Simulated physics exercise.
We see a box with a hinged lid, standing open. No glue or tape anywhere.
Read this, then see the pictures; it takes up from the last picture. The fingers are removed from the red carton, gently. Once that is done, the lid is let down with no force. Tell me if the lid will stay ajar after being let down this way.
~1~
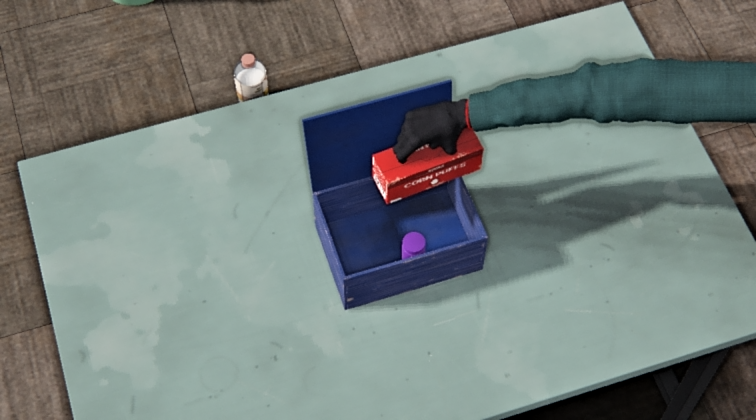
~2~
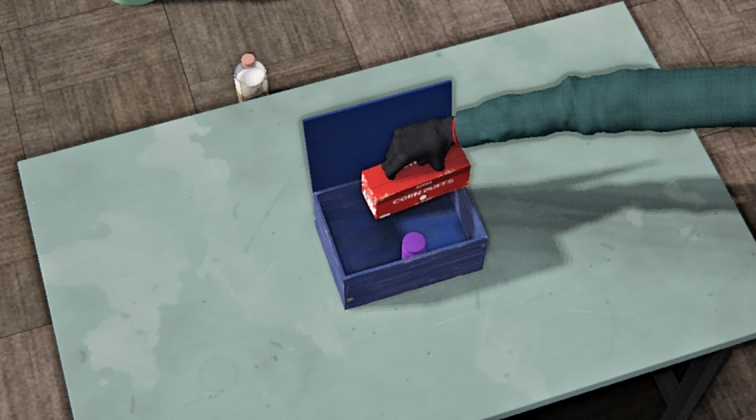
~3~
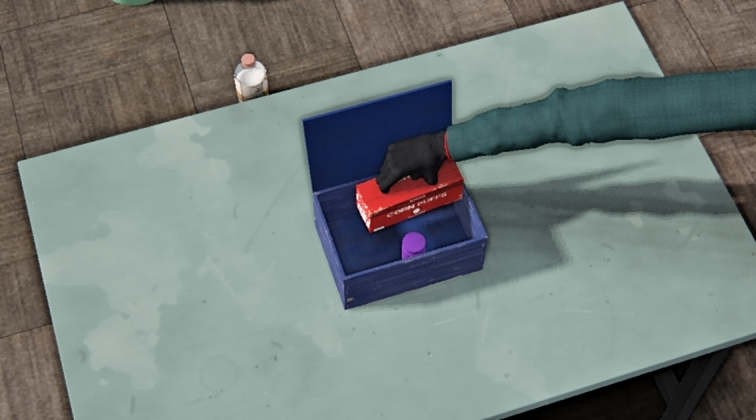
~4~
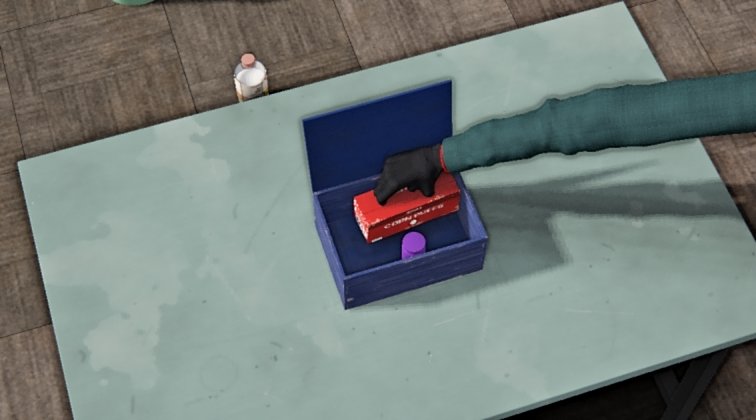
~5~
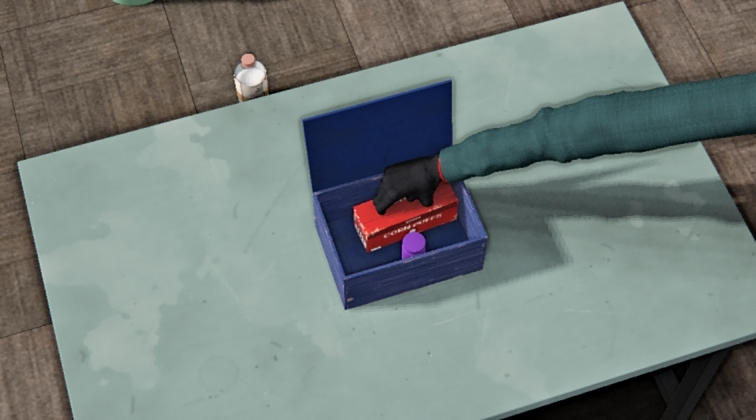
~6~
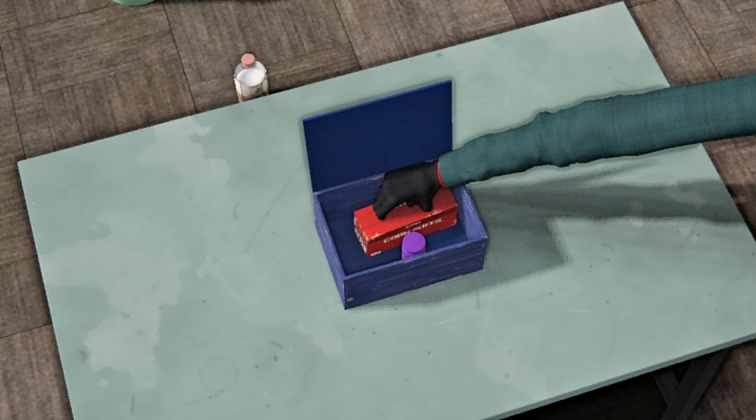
My guess is the lid ends up seated.
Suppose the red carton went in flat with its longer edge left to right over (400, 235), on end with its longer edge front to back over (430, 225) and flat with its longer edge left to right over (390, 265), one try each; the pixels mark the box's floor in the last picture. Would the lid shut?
The lid goes all the way down the first time, stays partly open the second time and goes all the way down the third time.
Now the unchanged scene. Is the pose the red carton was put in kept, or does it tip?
At the finish it holds its orientation.
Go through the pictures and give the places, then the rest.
On its way; red carton (427, 162); purple shaker (414, 253), in the first picture.
On its way; red carton (416, 178); purple shaker (414, 253), in the second picture.
On its way; red carton (409, 192); purple shaker (414, 253), in the third picture.
On its way; red carton (406, 203); purple shaker (414, 253), in the fourth picture.
On its way; red carton (406, 213); purple shaker (414, 253), in the fifth picture.
Put in, still held; red carton (405, 218); purple shaker (414, 253), in the sixth picture.
Then, 1.40 s after the last picture, lid 72° above the rim.
Then, 2.00 s after the last picture, lid 33° above the rim.
At rest, lid shut; both in place. Seen from the same camera at the end, red carton near (405, 218).
